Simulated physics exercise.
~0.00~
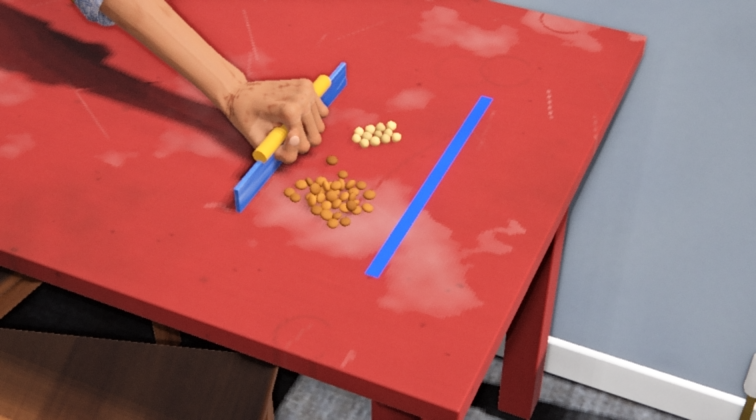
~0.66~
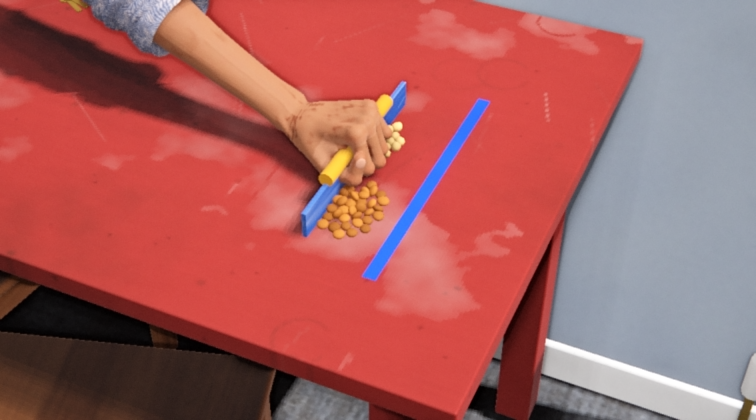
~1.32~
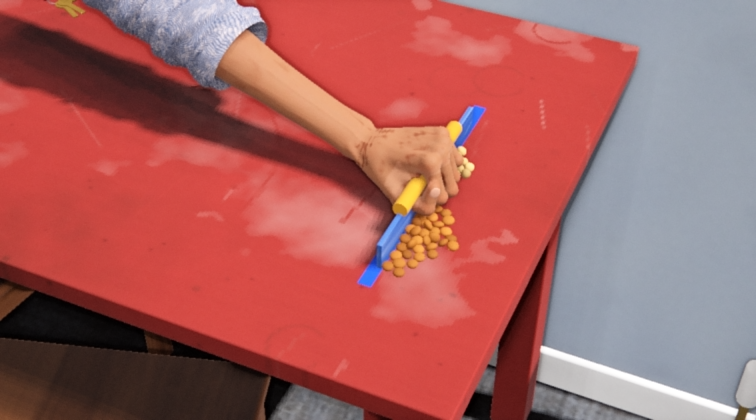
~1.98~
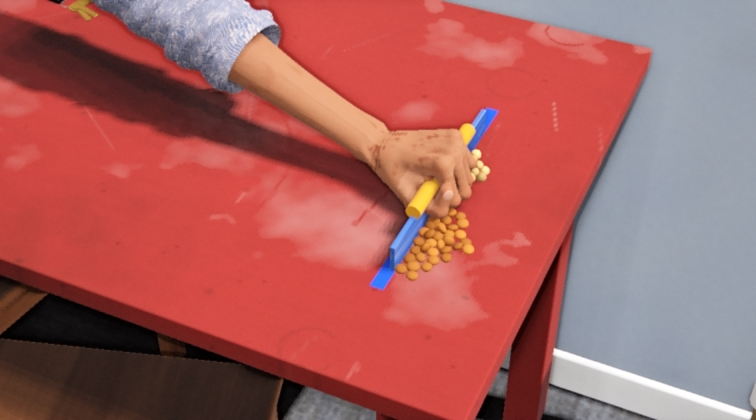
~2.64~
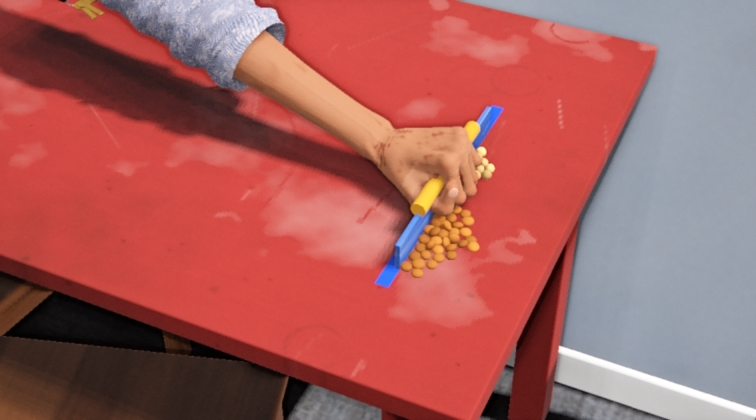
On a scuffed red table beside a blue-grey wall, a hand grips the yellow handle of a blue scraper. In front of the blade lie a cluster of orange-brown bits and a smaller group of pale cream ones, with a strip of blue tape further right. The hand pushes the scraper rightward, gathering the orange pieces against the blade and then moving the pale ones along too. It carries both groups past the tape and stops with the blade on the strip. The hand stays there, and both piles rest on the table, short of its edge.
